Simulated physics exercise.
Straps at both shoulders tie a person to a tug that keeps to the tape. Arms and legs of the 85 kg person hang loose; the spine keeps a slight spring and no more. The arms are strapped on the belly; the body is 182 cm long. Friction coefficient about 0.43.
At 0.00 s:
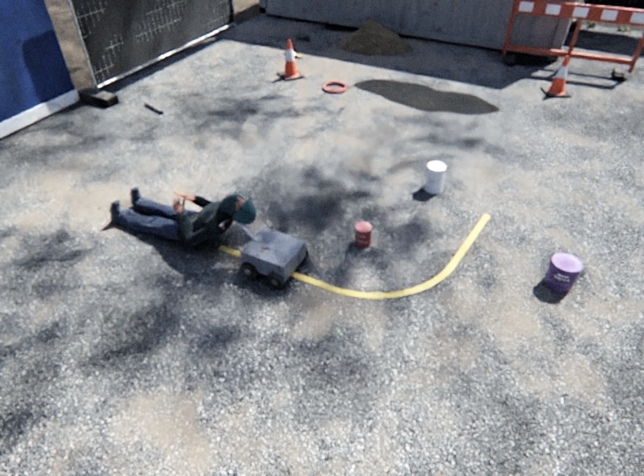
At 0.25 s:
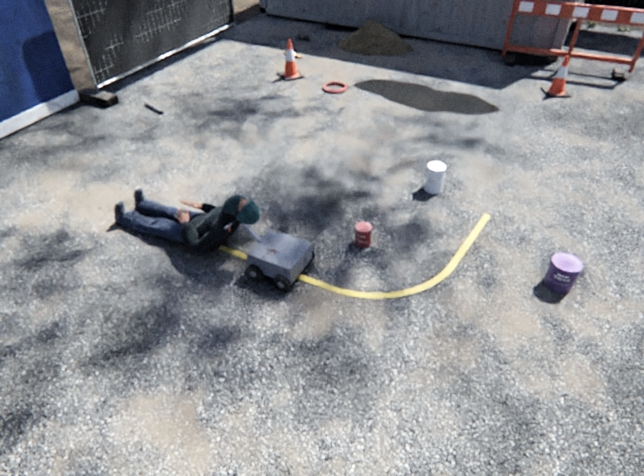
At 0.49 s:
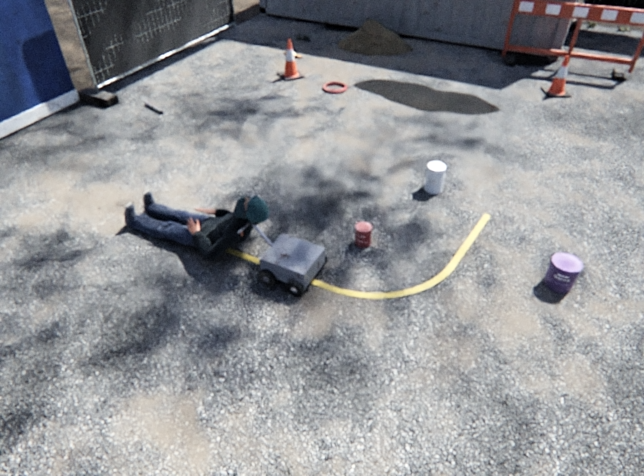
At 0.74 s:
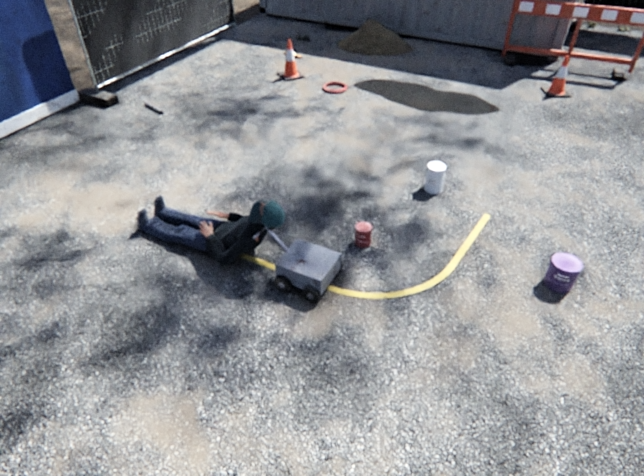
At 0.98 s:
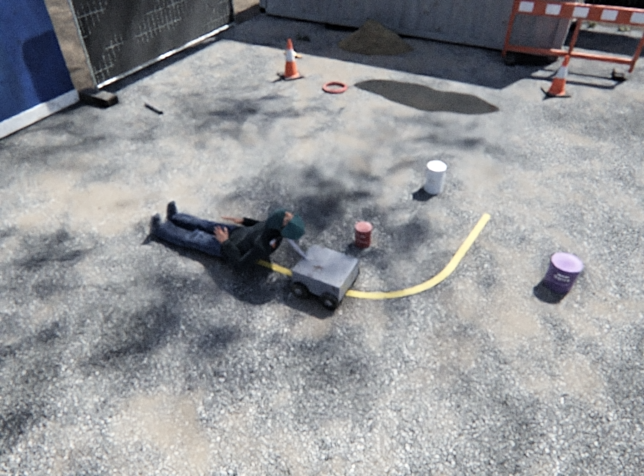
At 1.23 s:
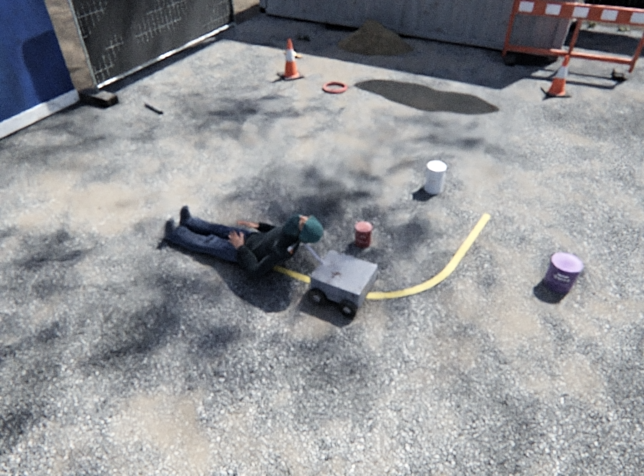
To begin with, a person in a dark top and green headgear lies face up on gravel behind a small grey wheeled cart on a curved yellow tape. The cart rolls slowly rightward along the tape, the body sliding after it headfirst, until the cart is just below the red can.
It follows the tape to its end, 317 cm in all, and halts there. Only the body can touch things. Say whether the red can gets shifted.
Here the red can holds its spot.
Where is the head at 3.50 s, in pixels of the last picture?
At about (474, 212).
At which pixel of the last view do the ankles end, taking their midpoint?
Near (400, 266).
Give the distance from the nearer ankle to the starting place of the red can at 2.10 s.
About 120 cm.
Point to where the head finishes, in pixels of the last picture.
Around (506, 163).
After 2.10 s the red can is where it stood, near (363, 235) in the last picture's view; the white bin where it stood; the nearer ankle is 120 cm from that spot.
After 2.80 s the red can is where it stood, near (363, 235) in the last picture's view; the white bin where it stood; the nearer ankle is 86 cm from that spot.
After 3.50 s the red can is where it stood, near (363, 235) in the last picture's view; the nearer ankle is 61 cm from that spot.
After 4.20 s the red can is where it stood, near (363, 235) in the last picture's view; the nearer ankle is 41 cm from that spot.
By 5.0 s, red can stays put; purple bucket stays put; white bin stays put.
